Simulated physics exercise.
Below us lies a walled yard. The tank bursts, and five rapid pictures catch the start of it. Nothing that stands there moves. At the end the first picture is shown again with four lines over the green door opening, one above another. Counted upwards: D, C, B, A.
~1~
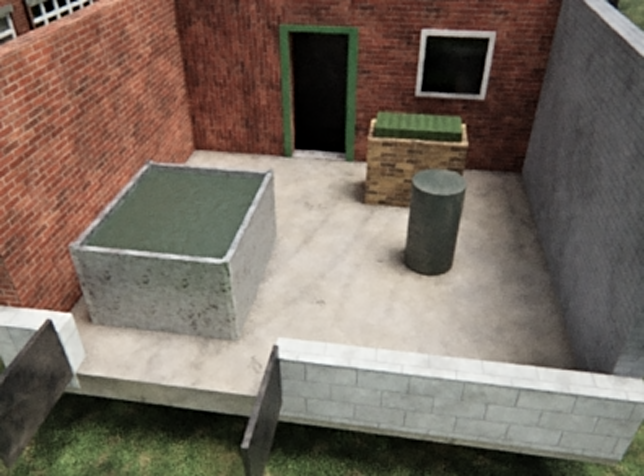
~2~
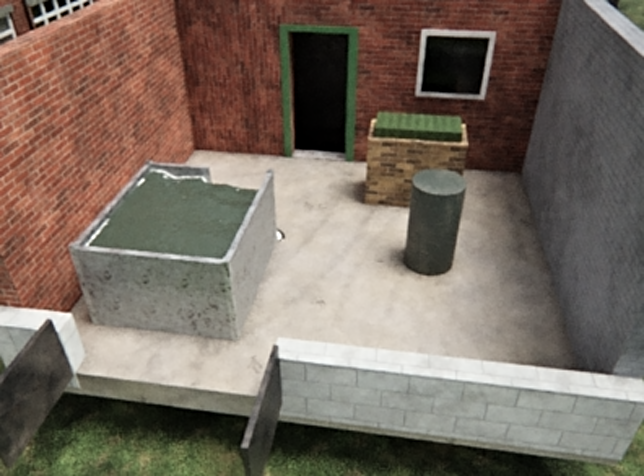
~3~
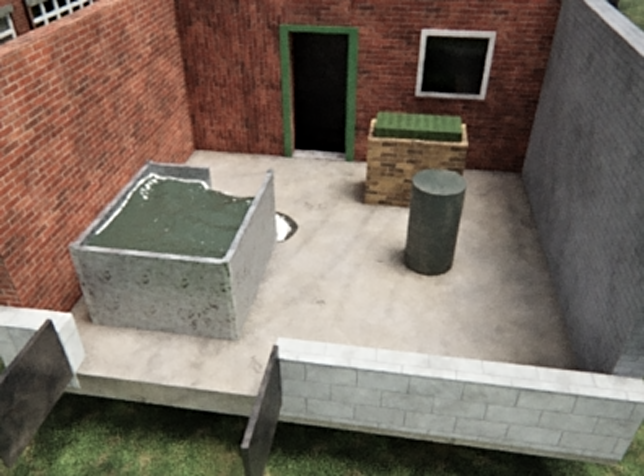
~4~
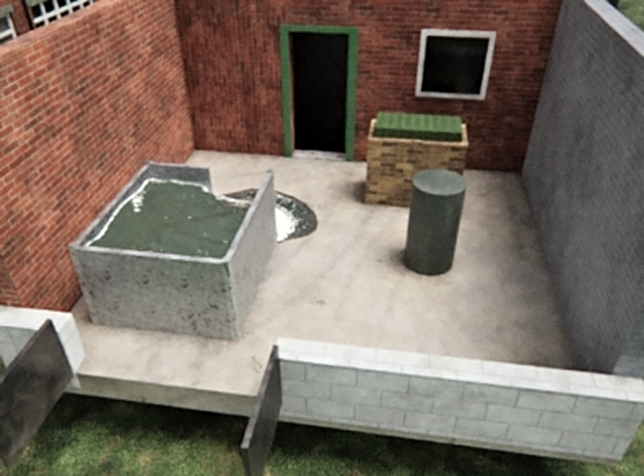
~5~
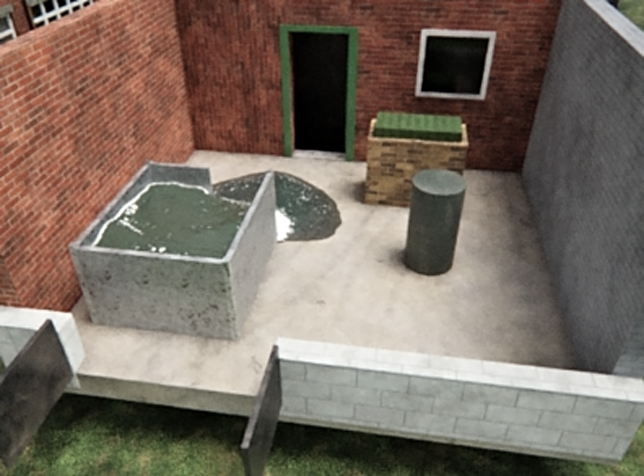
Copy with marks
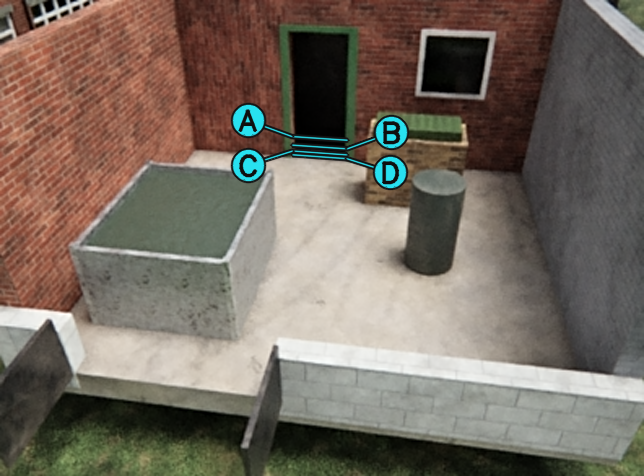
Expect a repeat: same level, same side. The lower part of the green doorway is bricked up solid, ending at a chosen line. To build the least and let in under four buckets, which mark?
The answer is line A.
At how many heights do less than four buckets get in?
One of the four.
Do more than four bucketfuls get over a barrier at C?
Yes, that goes wrong.
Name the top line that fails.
It is B.
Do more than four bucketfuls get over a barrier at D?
Yes.
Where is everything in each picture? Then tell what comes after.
Water in the tank at rest, its middle at (183, 212); foot of the green doorway at (319, 159); open gate at (172, 321).
Water covers 1 % of the ground, its front hidden from here.
Water covers 3 % of the ground and shows as far out as (289, 227).
Water covers 7 % of the ground and shows as far out as (305, 209).
Water covers 14 % of the ground and shows as far out as (282, 174).
On the marked copy, A at (319, 138); B at (319, 146); C at (319, 152); D at (319, 156); from the bottom up D, C, B, A.
With A, a splash gets over, under a bucket.
With B, about 10 bucketfuls get in.
With C, dozens of bucketfuls pour in.
With D, dozens of bucketfuls pour in.
